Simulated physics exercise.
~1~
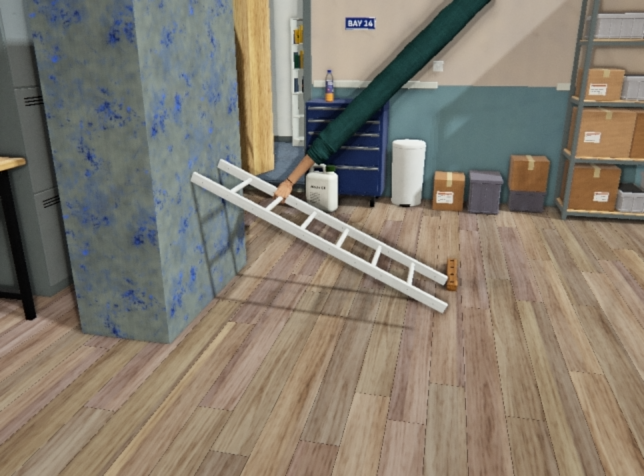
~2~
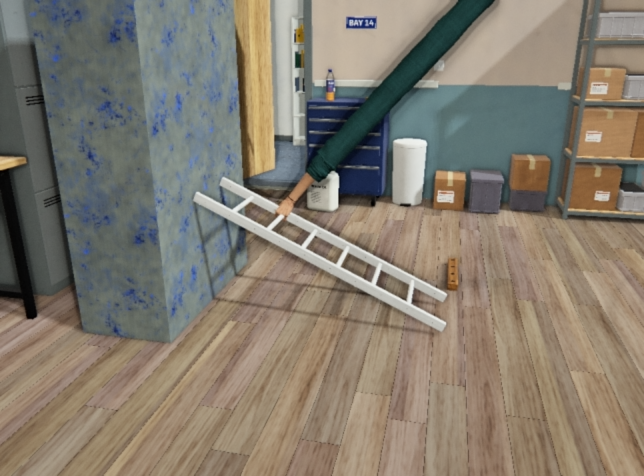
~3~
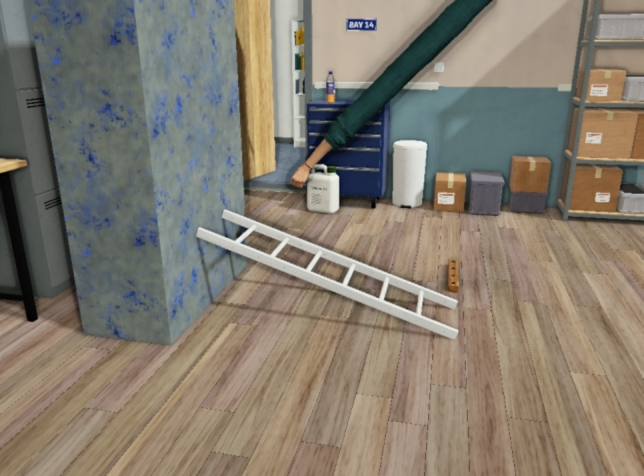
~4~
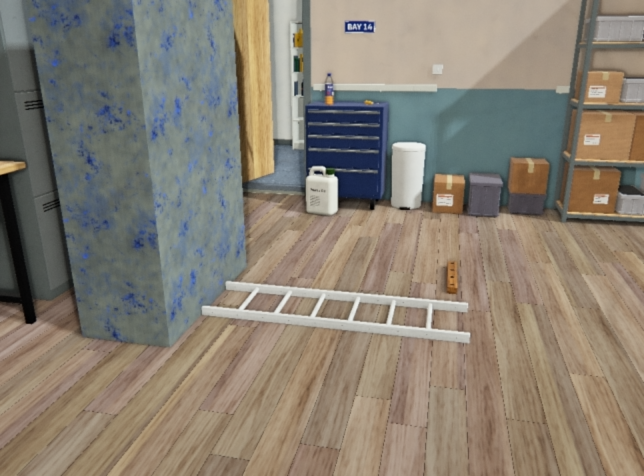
The clip shows a hand at the end of a green-sleeved arm holding a white ladder-like gate against a mottled blue-gray pillar, near a small batten on the wooden floor. The hand lets go and withdraws, and the gate slides down until it lies flat.
